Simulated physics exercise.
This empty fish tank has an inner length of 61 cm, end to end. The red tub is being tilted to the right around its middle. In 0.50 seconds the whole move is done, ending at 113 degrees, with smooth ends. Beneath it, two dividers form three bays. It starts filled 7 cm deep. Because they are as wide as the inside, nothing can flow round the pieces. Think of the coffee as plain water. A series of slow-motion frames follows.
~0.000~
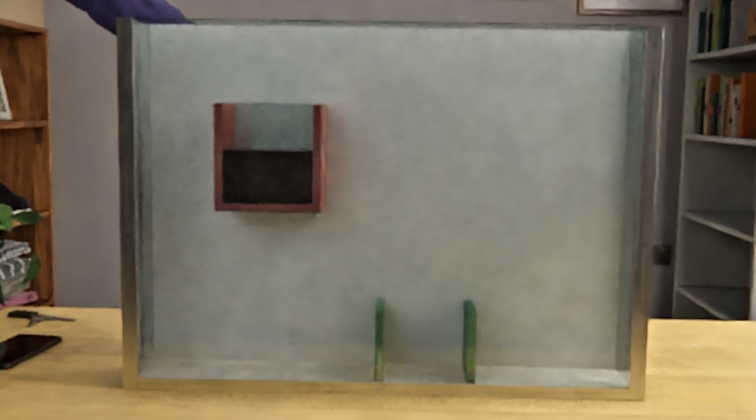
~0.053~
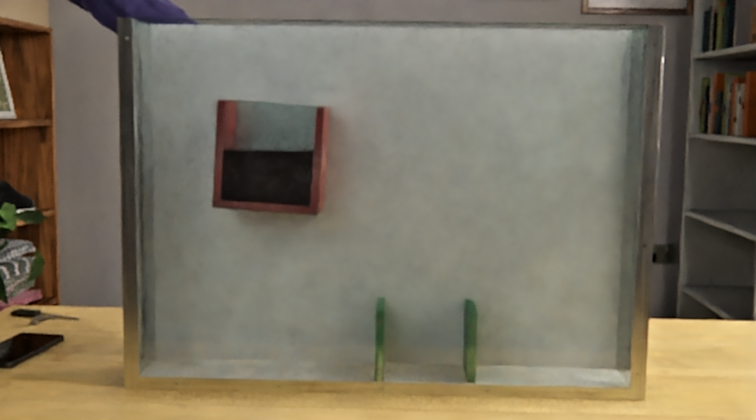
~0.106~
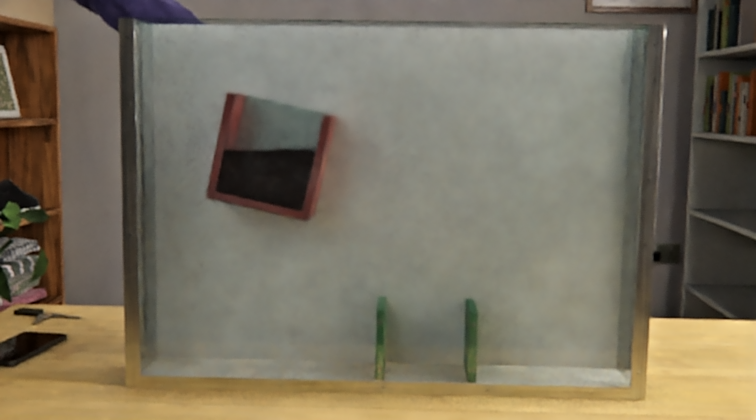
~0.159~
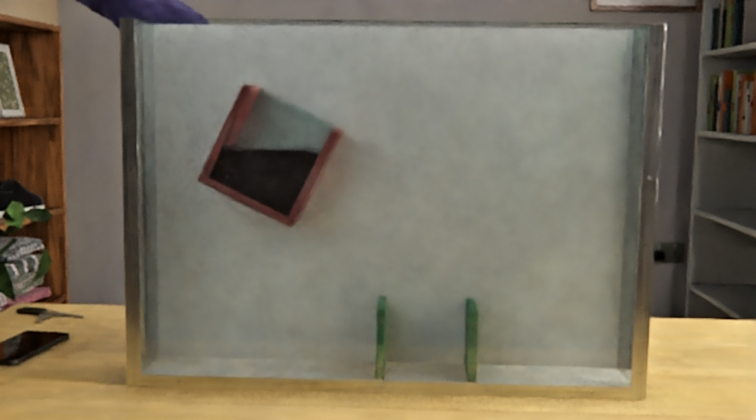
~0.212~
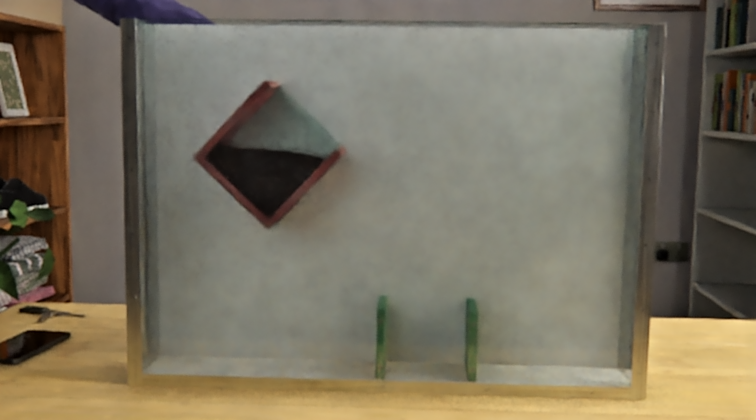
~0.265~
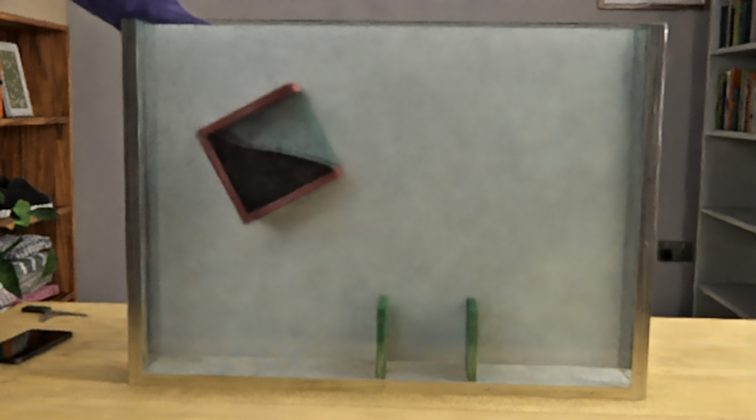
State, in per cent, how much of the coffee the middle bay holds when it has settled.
5 %.
Then, 0.47 s in, 10 per cent is down, the largest part in the left bay.
Then, 0.72 s in, 81 per cent is down, the largest part in the left bay.
Then, 1.05 s in, 93 per cent is down, the largest part in the left bay.
Finally, the split from left to right is 95, 4 and 1 per cent.
